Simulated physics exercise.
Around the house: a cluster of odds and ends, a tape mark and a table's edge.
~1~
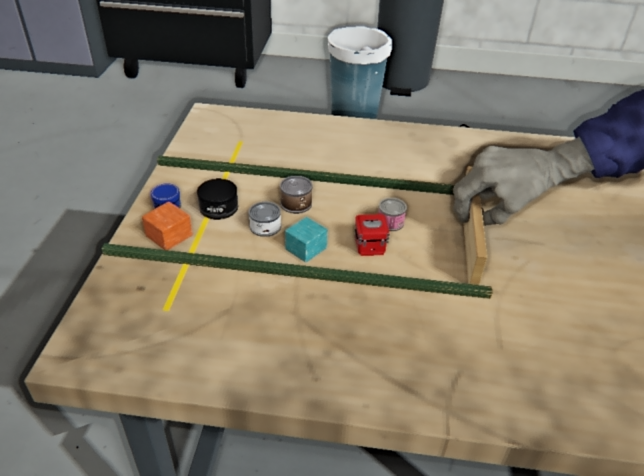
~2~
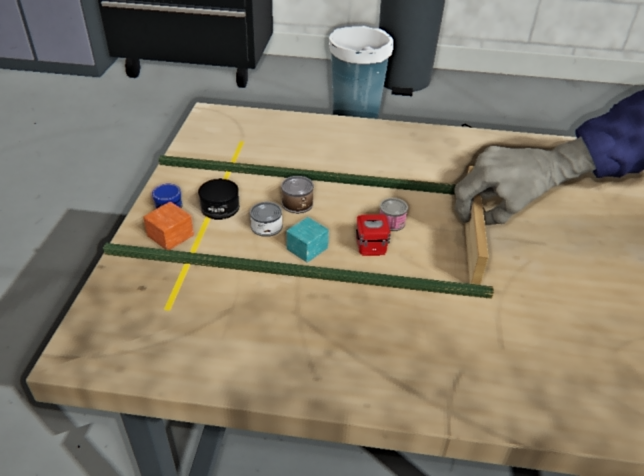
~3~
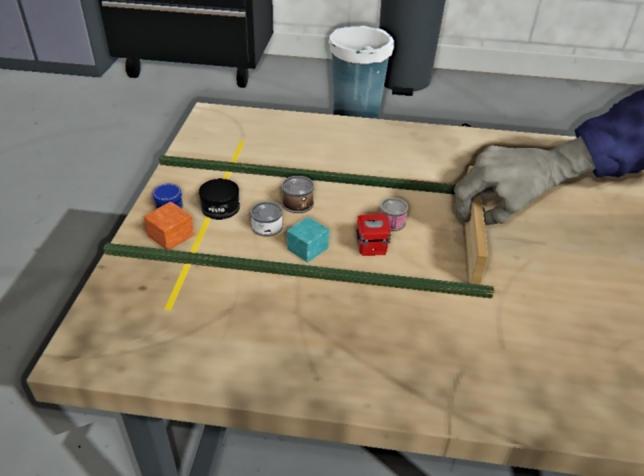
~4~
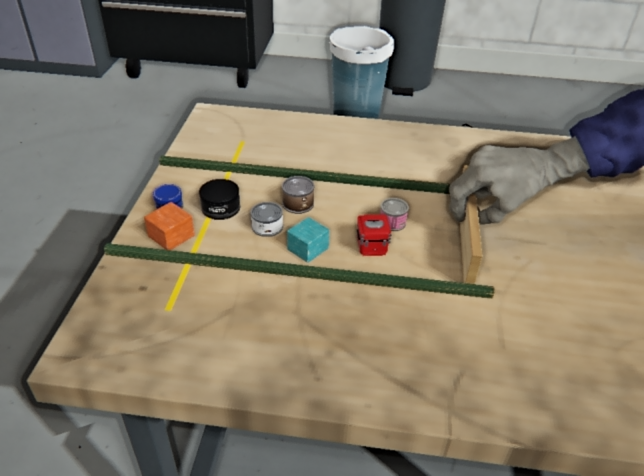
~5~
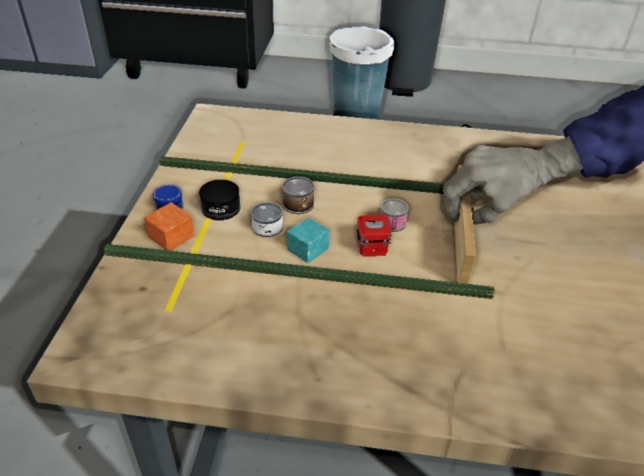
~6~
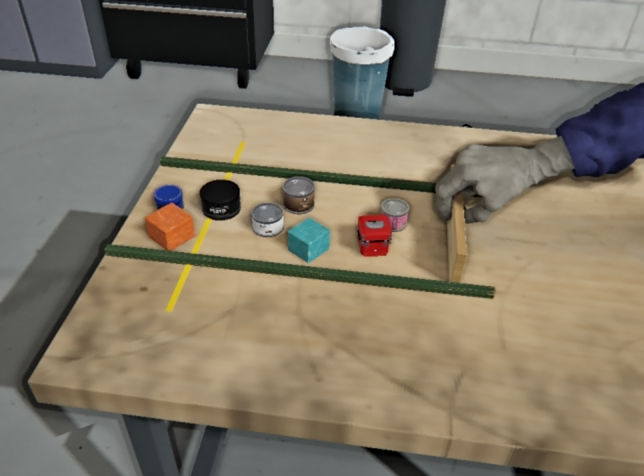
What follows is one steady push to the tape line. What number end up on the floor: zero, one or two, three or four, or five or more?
In the end the number that fall off is zero.
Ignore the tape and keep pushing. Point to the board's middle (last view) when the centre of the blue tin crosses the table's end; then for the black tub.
Its middle is around (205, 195) and around (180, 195).
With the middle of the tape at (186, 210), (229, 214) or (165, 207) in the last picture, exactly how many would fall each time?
Try by try, 1, 0 and 4.
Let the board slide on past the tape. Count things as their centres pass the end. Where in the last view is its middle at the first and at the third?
Its middle is around (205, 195) and later (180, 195).
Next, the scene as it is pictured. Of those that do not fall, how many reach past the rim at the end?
It comes to 1.
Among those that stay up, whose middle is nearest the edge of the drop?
It is the blue tin.
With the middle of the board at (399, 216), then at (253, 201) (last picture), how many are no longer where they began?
First 1, then 6.
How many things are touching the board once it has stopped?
It touches 4.
Early on, none off yet; blue tin at rest near (169, 200); orange block at rest near (170, 227); black tub at rest near (221, 200).
Finally, the number that fall off is zero.
